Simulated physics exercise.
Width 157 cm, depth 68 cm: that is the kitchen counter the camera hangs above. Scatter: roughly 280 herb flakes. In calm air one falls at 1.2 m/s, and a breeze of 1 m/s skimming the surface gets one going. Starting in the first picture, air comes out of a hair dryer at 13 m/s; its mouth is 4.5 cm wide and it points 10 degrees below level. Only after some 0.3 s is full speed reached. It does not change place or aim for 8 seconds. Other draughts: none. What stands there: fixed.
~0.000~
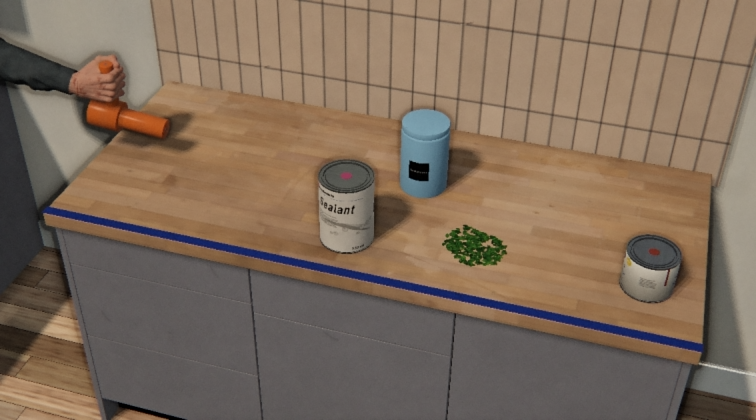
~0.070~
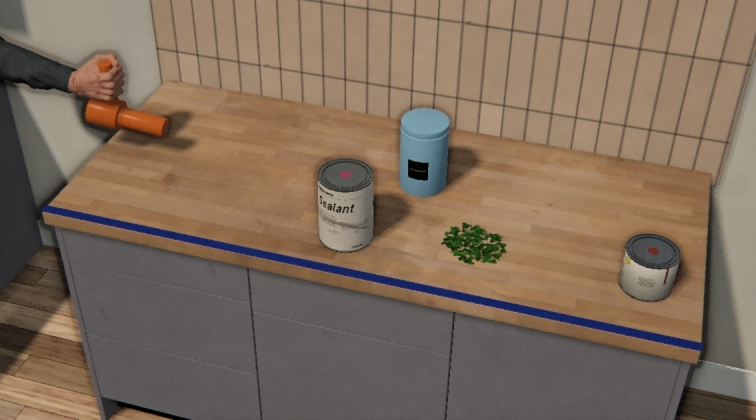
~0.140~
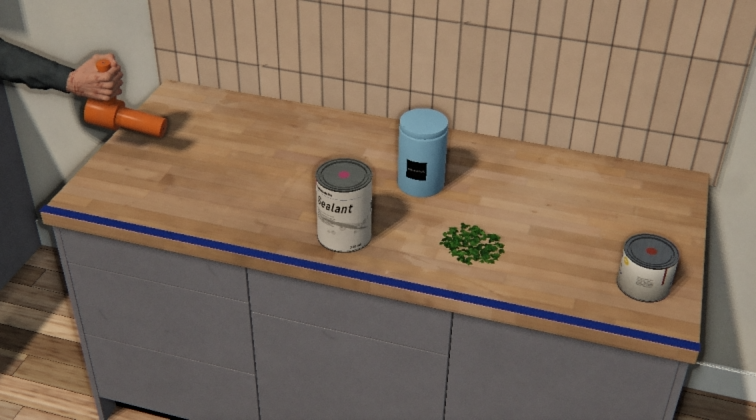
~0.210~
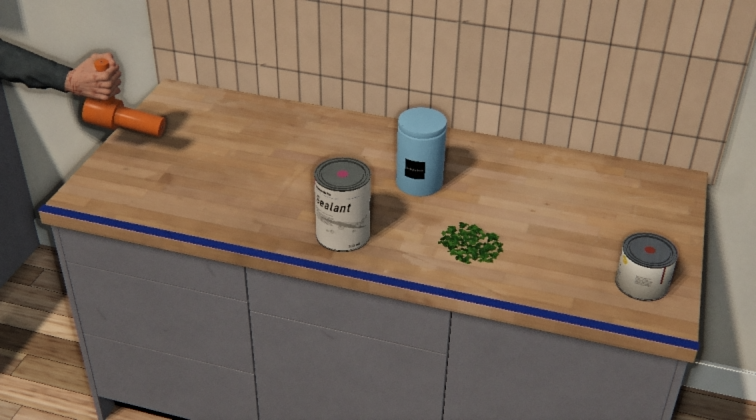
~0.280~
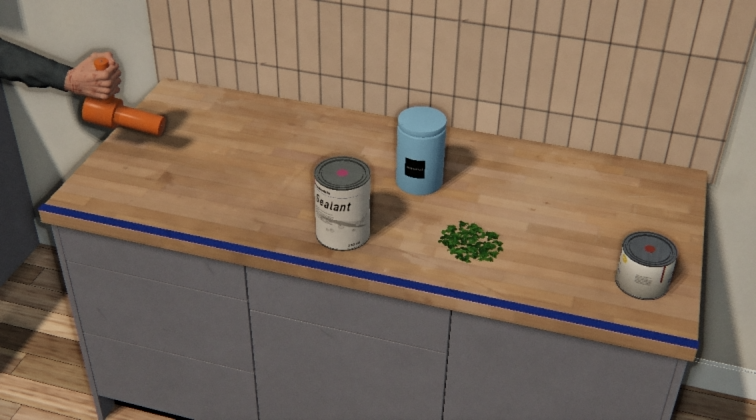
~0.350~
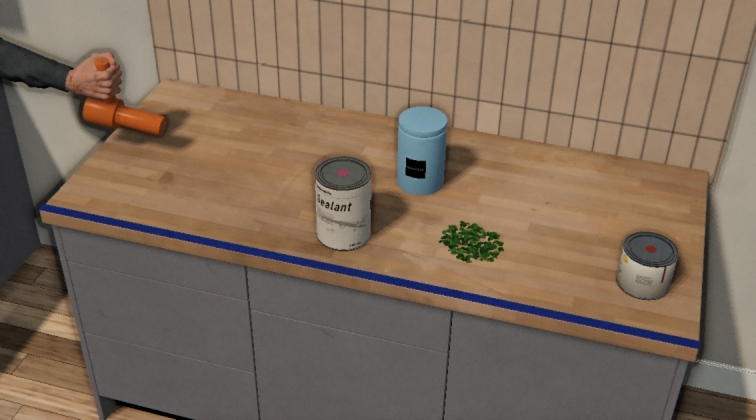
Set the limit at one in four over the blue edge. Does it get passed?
Yes, more than that.
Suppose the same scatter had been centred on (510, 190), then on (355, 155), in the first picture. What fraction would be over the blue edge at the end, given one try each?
First try about 0 per cent, second about 0 per cent.
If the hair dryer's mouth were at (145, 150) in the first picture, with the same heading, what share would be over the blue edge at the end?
In that case roughly 80 percent.
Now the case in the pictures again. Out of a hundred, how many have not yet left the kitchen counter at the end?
About 10 per cent.
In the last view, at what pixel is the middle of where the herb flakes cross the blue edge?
About (600, 329).
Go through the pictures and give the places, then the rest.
The middle of the herb flakes is near (475, 248), none has stirred yet and the mouth of the hair dryer is at (166, 129), in the first picture.
The middle of the herb flakes is near (475, 243), none has stirred yet and the blue edge is centred on (346, 276), in the second picture.
The middle of the herb flakes is near (473, 244), none has stirred yet, the top of a jar is at (424, 121) and the top of a tin is at (344, 174), in the third picture.
The middle of the herb flakes is near (472, 243) and none has stirred yet, in the fourth picture.
The middle of the herb flakes is near (472, 241) and none has stirred yet, in the fifth picture.
The middle of the herb flakes is near (473, 242) and none has stirred yet, in the sixth picture.
After 1.6 s the count stands so, 57 % are over the blue edge; the middle of those still in play is near (611, 309).
After 2.6 s the count stands so, 75 % are over the blue edge; the middle of those still in play is near (595, 317).
After 4.4 s the count stands so, 84 % are over the blue edge.
After 8.0 s, at the end, 87 % are over the blue edge.
